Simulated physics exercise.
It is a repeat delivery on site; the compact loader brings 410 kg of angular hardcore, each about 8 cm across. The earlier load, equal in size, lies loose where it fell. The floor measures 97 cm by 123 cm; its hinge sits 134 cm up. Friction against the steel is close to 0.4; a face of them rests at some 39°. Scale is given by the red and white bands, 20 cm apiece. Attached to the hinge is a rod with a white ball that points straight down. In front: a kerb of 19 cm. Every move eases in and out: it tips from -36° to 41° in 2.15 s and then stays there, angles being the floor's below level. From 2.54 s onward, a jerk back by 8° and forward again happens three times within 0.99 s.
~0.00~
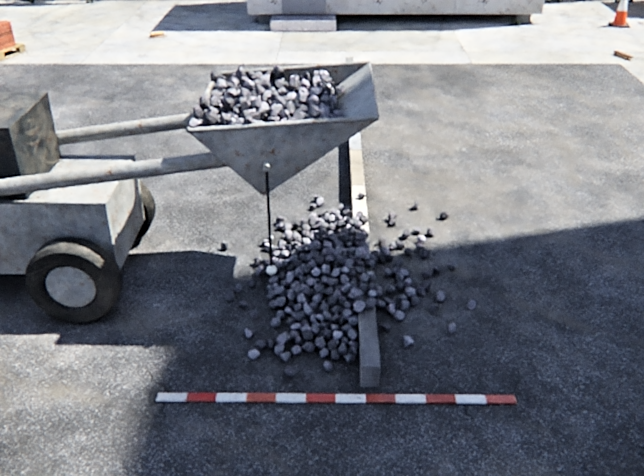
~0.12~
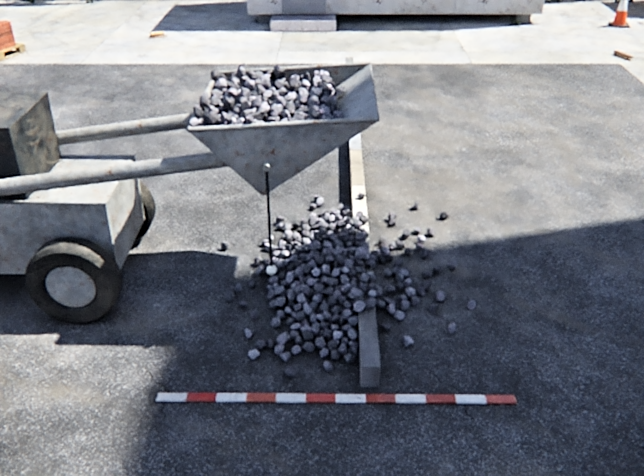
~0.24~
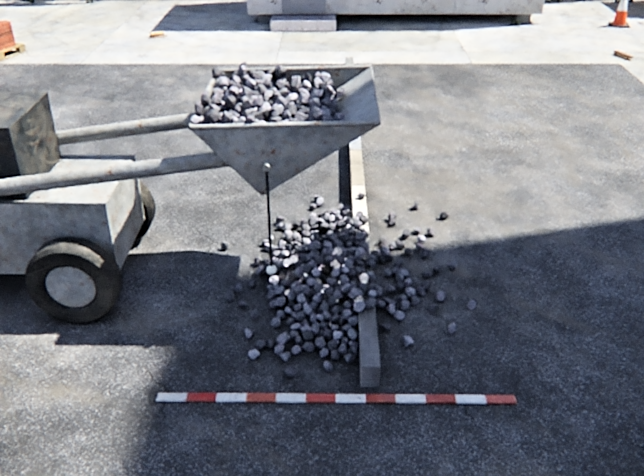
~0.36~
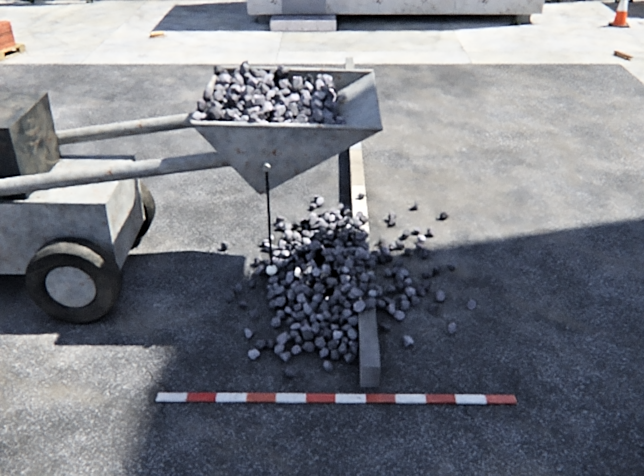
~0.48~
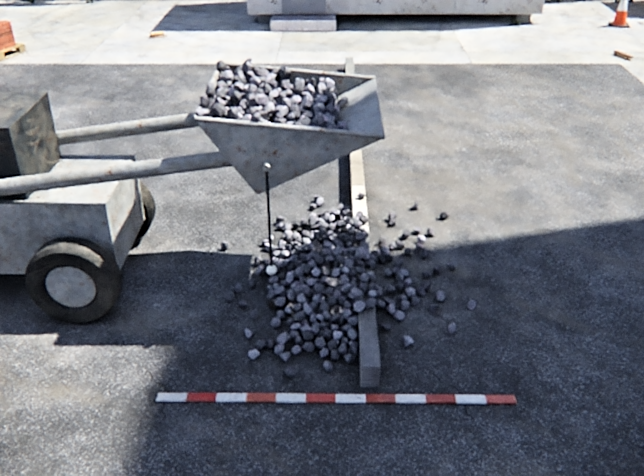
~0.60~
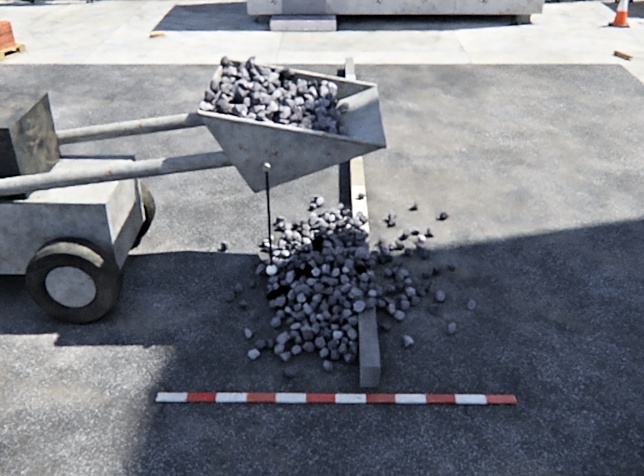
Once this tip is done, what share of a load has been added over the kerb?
About 95 per cent.
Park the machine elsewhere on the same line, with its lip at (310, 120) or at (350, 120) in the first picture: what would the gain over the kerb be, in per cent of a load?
The first position would add some 20 per cent, the second some 65.
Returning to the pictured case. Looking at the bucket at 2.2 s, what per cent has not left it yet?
It still holds about 25 per cent.
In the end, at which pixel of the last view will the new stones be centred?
In the last view, about pixel (412, 267).
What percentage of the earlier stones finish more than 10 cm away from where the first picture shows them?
Roughly 5 % of them.
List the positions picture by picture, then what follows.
The bucket is at -36°, its lip at (379, 118); the top of the load is at (270, 80). The earlier load is highest near (337, 249), 34 cm above ground level, 91 % on this side of the kerb, 8 % over the kerb, in the first picture.
Lip at (379, 119), floor tilted -35°, highest stones at (257, 78); the stones move at 0.0 m/s on average, in the second picture.
Lip at (381, 123), floor tilted -33°, highest stones at (248, 77); the stones move at 0.1 m/s on average, in the third picture.
The bucket is at -30°, its lip at (383, 129); the top of the load is at (242, 77); the stones move at 0.1 m/s on average, in the fourth picture.
Lip at (385, 136), floor tilted -26°, highest stones at (237, 76); the stones move at 0.2 m/s on average, in the fifth picture.
The bucket is at -21°, its lip at (386, 146); the top of the load is at (236, 70); the stones move at 0.2 m/s on average, in the sixth picture.
After 1.6 s the floor is at 29°; in per cent of one load, 99 in the bucket, 92 on this side of the kerb, 8 over the kerb; the foremost stones are at (442, 261).
After 2.2 s the floor is at 41°; in per cent of one load, 27 in the bucket, 116 on this side of the kerb, 57 over the kerb; the foremost stones are at (450, 270).
After 4.0 s the floor is at 41°; in per cent of one load, 0 in the bucket, 96 on this side of the kerb, 104 over the kerb; the foremost stones are at (544, 273).
After 6.7 s the floor is at 41°; in per cent of one load, 0 in the bucket, 96 on this side of the kerb, 104 over the kerb; the foremost stones are at (544, 273). Net gain over the kerb, 95.
